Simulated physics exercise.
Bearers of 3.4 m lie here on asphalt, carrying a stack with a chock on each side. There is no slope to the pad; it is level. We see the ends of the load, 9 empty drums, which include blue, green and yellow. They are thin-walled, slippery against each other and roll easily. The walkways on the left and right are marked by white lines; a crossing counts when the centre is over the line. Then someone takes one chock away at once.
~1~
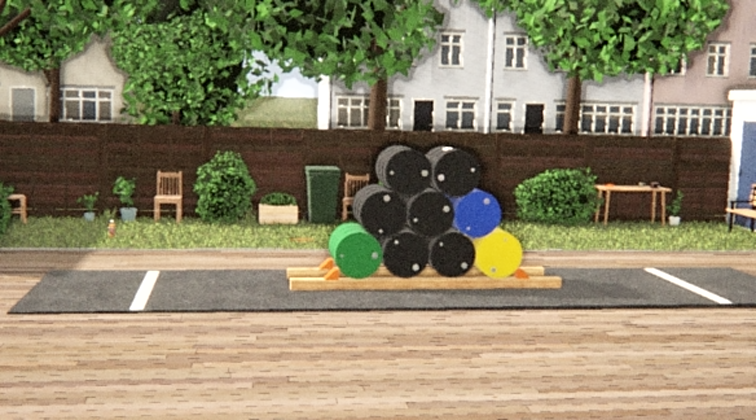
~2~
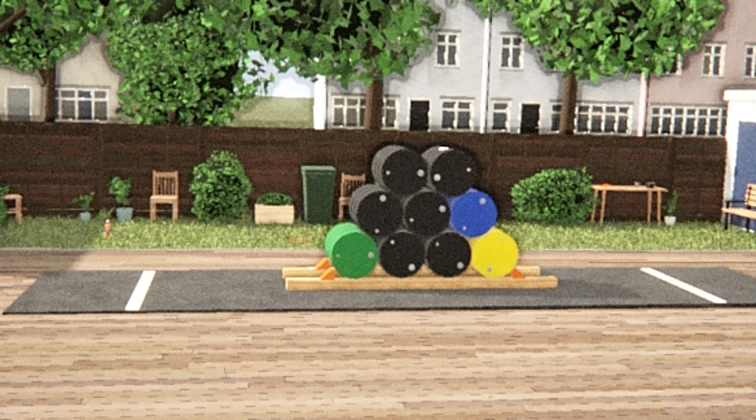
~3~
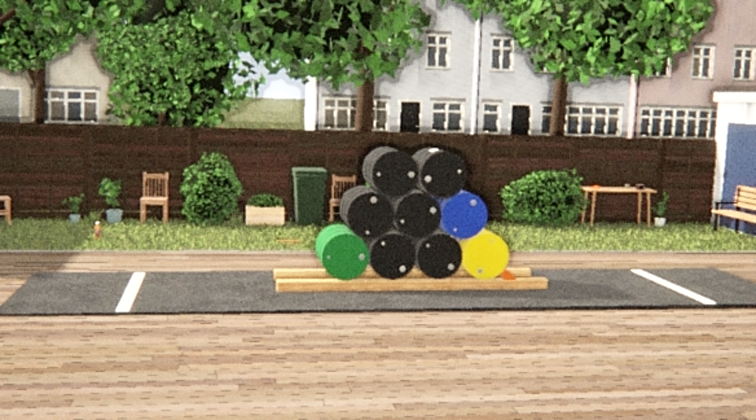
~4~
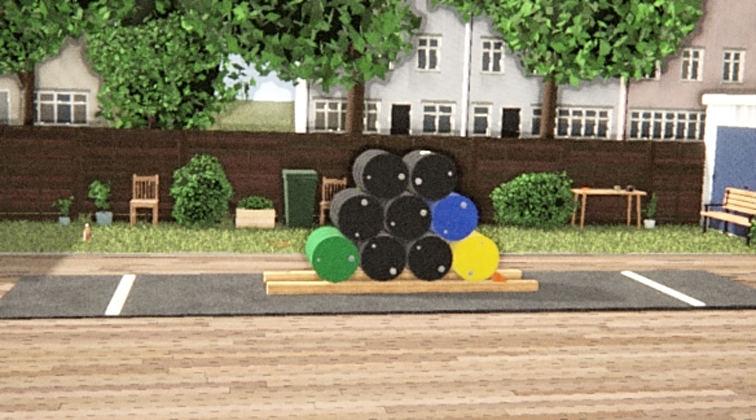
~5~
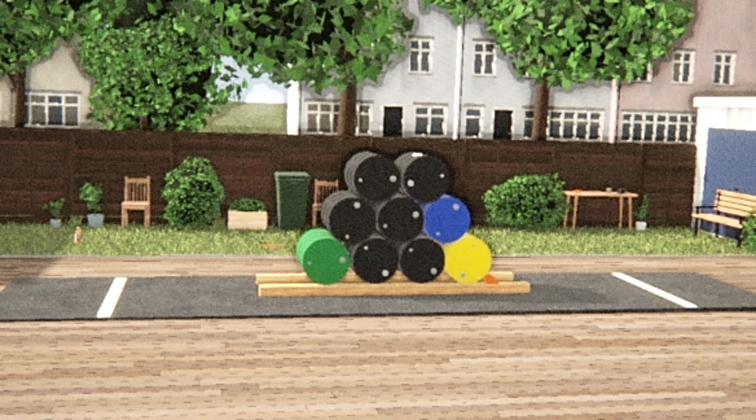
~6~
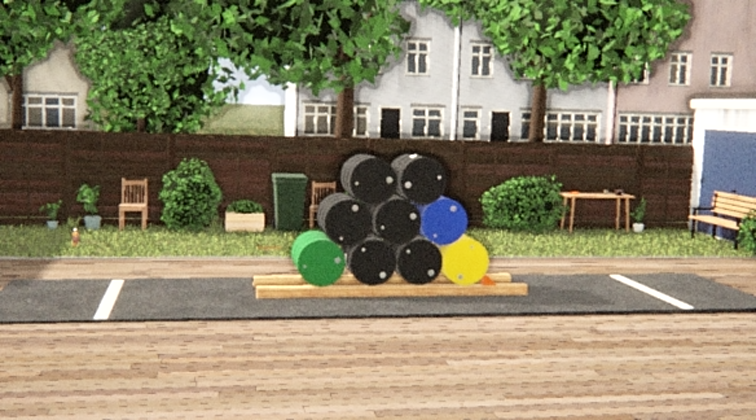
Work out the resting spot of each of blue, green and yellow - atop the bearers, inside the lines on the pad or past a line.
Resting spots - blue drum: Atop the bearers, green: Past a line, yellow: Atop the bearers.
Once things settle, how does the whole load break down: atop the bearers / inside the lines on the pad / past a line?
5 - 2 - 2.
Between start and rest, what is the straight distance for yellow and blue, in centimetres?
Roughly: Yellow 0, blue 0.
Another 0.8 s on from the last picture, blue is up on others, 110 cm from the bearers' right end; green is on the bearers, 30 cm from the bearers' left end, rolling left; yellow is on the bearers, 80 cm from the bearers' right end; 0 of 9 have crossed.
Another 1.9 s on from the last picture, green is off the bearers, 95 cm short of the left line, rolling left; still the same for blue, yellow; 0 of 9 have crossed.
Another 3.1 s on from the last picture, blue is up on others, 100 cm from the bearers' right end; green is past the left line; still the same for yellow; 1 of 9 has crossed.
In the end (7.6 s after the last picture), blue is up on others, 110 cm from the bearers' right end; green is past the left line; yellow is on the bearers, 80 cm from the bearers' right end; 2 of 9 have crossed.
